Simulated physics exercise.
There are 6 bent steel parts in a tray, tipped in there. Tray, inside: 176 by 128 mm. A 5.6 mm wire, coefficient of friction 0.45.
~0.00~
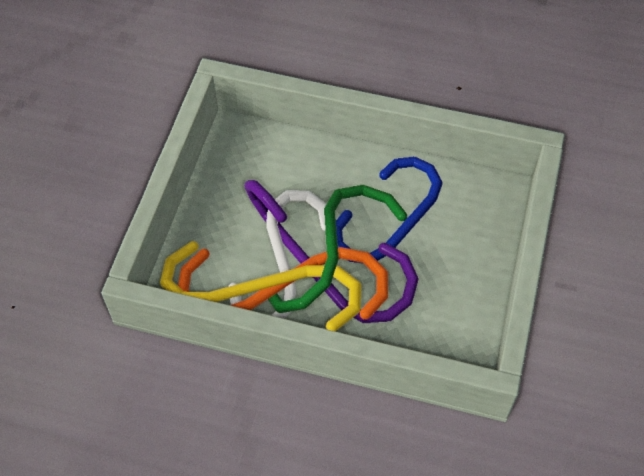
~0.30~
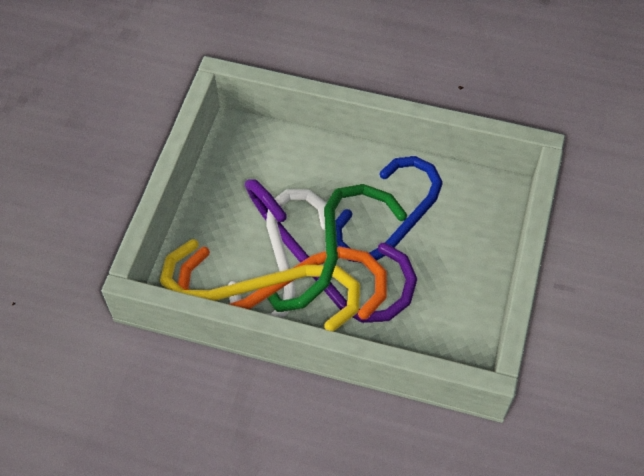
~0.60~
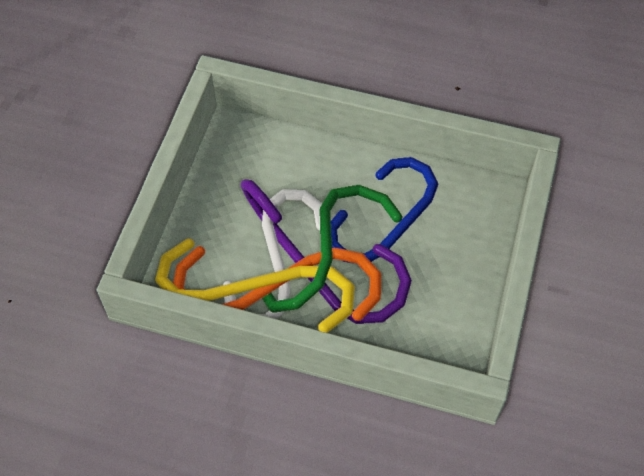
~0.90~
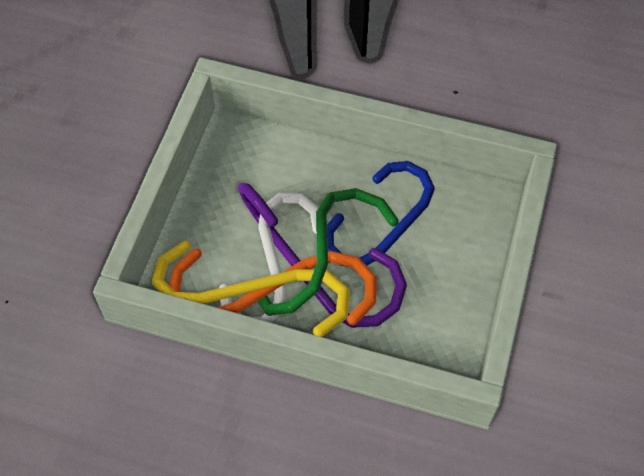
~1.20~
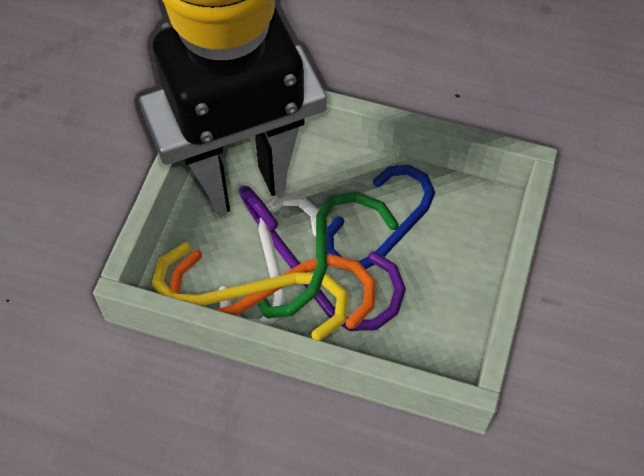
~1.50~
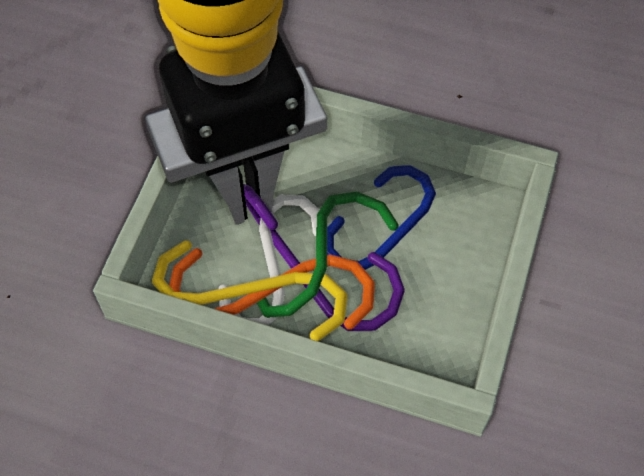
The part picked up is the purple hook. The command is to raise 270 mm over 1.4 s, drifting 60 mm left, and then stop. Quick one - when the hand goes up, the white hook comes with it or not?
It comes with it.
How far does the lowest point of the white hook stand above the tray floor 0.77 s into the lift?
I'd put it near 90 mm up.
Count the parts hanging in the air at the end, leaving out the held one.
Just 2 of them.
By 1.92 s, lowest point more than 20 mm over the tray floor, purple hook 58 mm.
By 2.27 s, lowest point more than 20 mm over the tray floor, purple hook 159 mm, white hook 93 mm, green hook 84 mm.
By 2.90 s, lowest point more than 20 mm over the tray floor, purple hook 273 mm, white hook 206 mm, green hook 196 mm.
Finally, hanging purple hook 273 mm, white hook 206 mm, green hook 195 mm; the other 3 are down.
